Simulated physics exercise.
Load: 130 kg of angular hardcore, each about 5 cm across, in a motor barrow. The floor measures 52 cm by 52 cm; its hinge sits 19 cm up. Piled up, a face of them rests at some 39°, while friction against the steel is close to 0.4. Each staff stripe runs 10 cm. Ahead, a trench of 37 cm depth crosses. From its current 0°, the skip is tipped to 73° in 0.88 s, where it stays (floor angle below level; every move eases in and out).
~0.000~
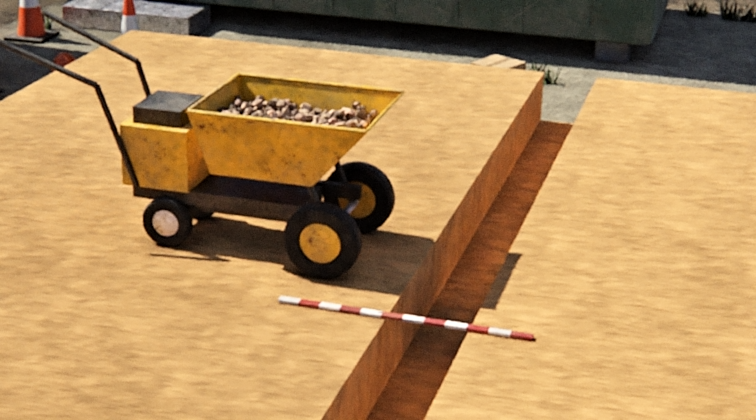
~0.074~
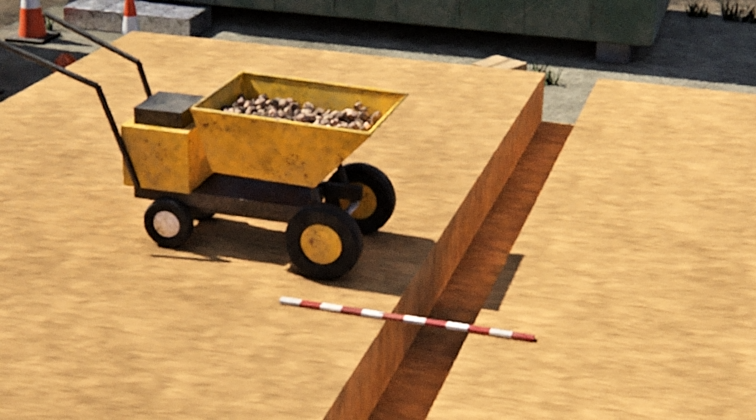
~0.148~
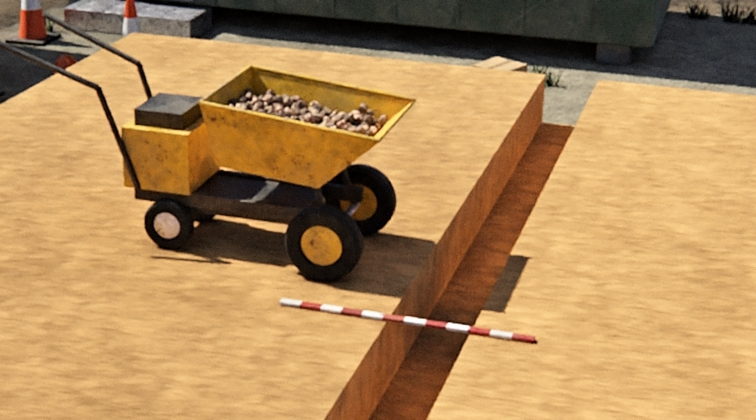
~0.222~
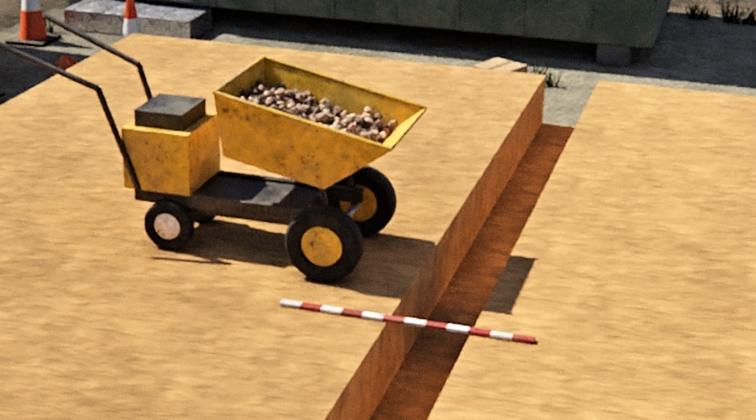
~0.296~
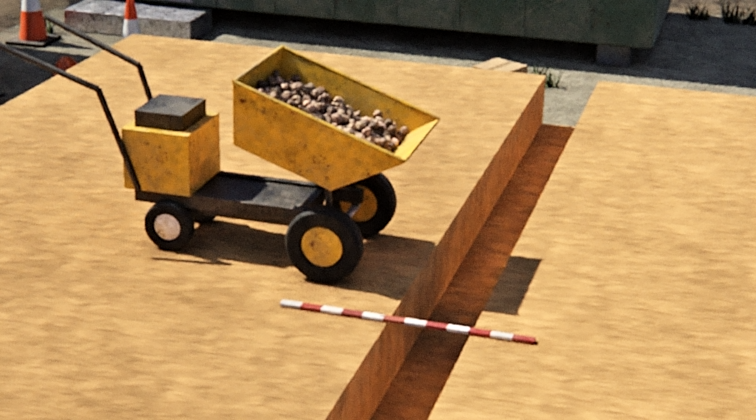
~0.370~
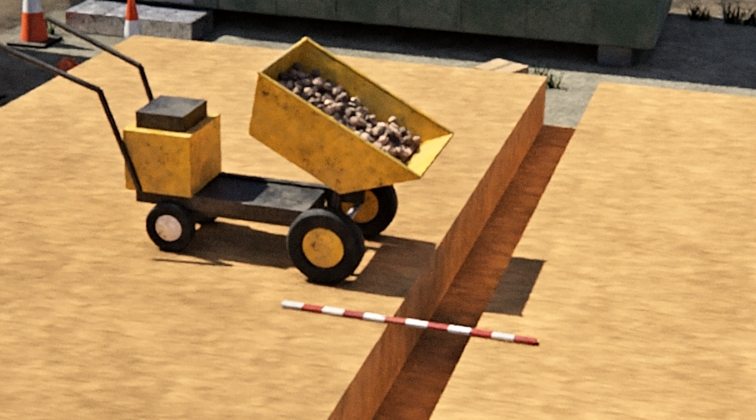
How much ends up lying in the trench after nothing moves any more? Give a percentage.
A share of about 60 per cent.
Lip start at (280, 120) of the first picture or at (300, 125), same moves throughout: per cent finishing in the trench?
60 and 95 %.
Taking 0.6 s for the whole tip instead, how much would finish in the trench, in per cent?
With that timing, about 45 per cent.
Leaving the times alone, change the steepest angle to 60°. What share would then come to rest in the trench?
Near 30 per cent then.
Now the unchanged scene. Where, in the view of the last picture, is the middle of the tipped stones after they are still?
Their middle ends up near (492, 318).
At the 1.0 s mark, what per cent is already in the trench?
Some 15 per cent of the load by that point.
After 0.7 s the floor is at 62°; 100 % in the skip; the foremost stones are at (447, 217).
After 1.0 s the floor is at 73°; 73 % in the skip, 14 % in the trench, 13 % past the trench; the foremost stones are at (531, 279).
After 1.3 s the floor is at 73°; 23 % in the skip, 36 % in the trench, 42 % past the trench; the foremost stones are at (653, 306).
After 3.3 s the floor is at 73°; 0 % in the skip, 60 % in the trench, 40 % past the trench; the foremost stones are at (706, 314).
